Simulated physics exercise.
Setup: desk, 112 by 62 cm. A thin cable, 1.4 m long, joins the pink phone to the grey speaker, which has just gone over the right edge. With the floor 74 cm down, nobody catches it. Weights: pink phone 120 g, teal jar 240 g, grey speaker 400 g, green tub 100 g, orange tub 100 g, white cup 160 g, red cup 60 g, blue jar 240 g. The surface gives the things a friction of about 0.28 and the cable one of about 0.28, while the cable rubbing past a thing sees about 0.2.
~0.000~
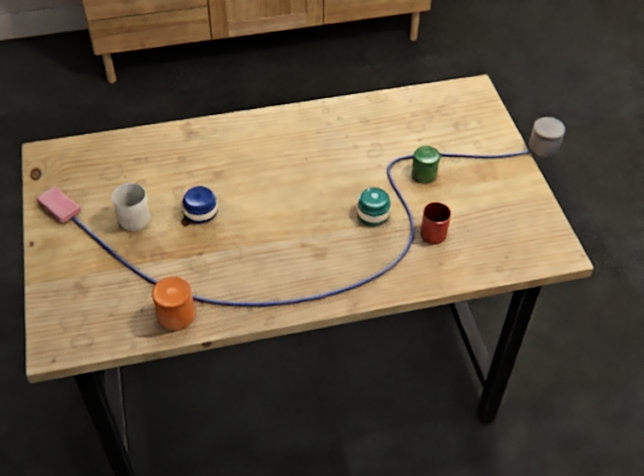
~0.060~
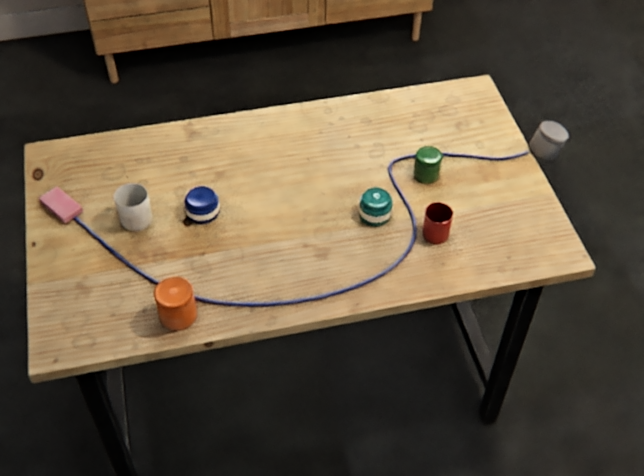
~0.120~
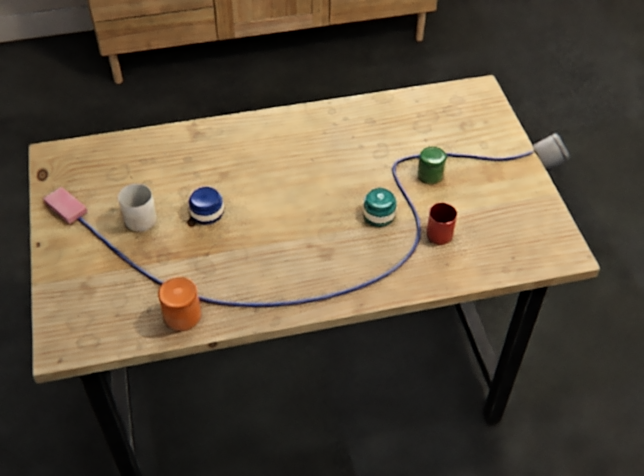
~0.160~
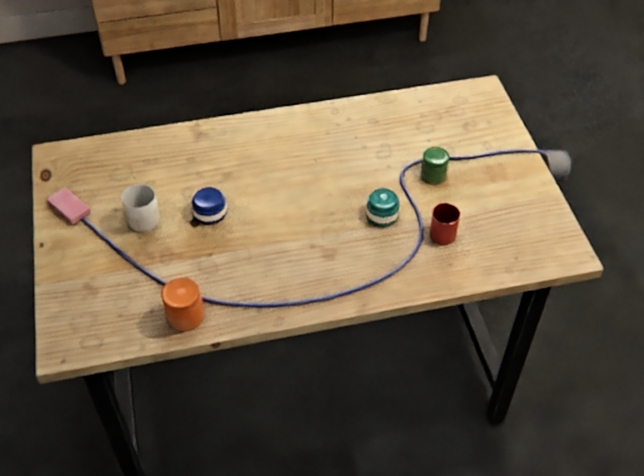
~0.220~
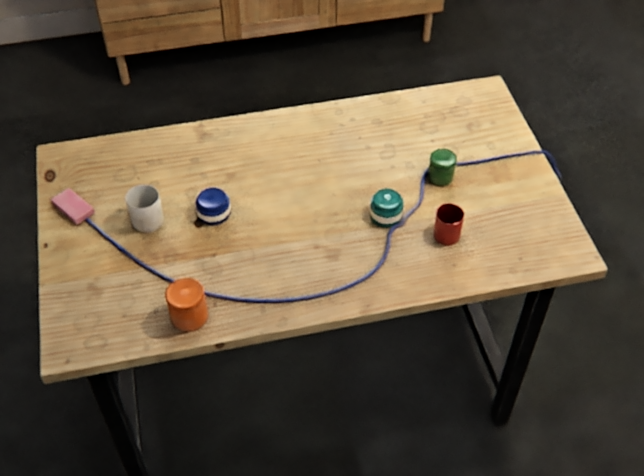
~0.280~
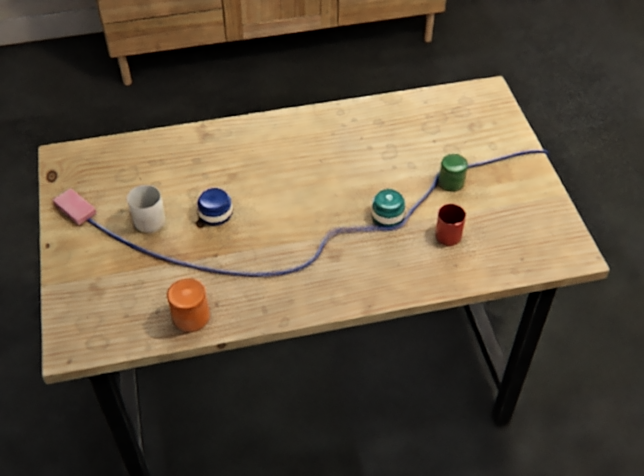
The grey speaker drops off the right edge, pulling the blue cable across the table.
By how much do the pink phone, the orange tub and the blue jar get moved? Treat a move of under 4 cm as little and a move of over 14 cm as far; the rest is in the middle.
In order: The pink phone goes far; the orange tub moves little; the blue jar moves little.
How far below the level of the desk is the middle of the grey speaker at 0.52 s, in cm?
65 cm or so.
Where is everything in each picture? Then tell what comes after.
The first frame shows pink phone (58, 202); orange tub (171, 291); blue jar (199, 196); cable runs through (474, 156) (399, 193) (371, 279) (238, 304) (115, 255).
The second frame shows grey speaker (552, 131); cable runs through (474, 156) (373, 279) (118, 255).
The third frame shows grey speaker (551, 153); cable runs through (478, 157) (377, 279) (122, 255).
The fourth frame shows grey speaker (551, 166); cable runs through (492, 153) (380, 280) (125, 256).
The fifth frame shows green tub (444, 157); cable runs through (537, 152) (379, 265) (130, 255).
The sixth frame shows pink phone (74, 204); orange tub (186, 293); blue jar (213, 198); cable runs through (274, 274) (140, 249).
After 0.5 s, the cable's tail end at (191, 236); pink phone 24 cm off its start, green tub 25 cm off its start, white cup 8 cm off its start.
After 0.7 s, the cable's tail end at (366, 280); pink phone 60 cm off its start, green tub 36 cm off its start, white cup 12 cm off its start.
After 1.0 s, the cable's tail end at (486, 277); pink phone 83 cm off its start at (466, 279), green tub 37 cm off its start at (590, 245), white cup 12 cm off its start at (194, 168).
After 1.2 s, the cable's tail end at (516, 273); pink phone over the edge, green tub 37 cm off its start, white cup 12 cm off its start.
After 2.4 s, the cable's tail end at (511, 260); pink phone over the edge, blue jar 0 cm off its start at (214, 197), orange tub 0 cm off its start at (186, 293), green tub 37 cm off its start at (591, 245).
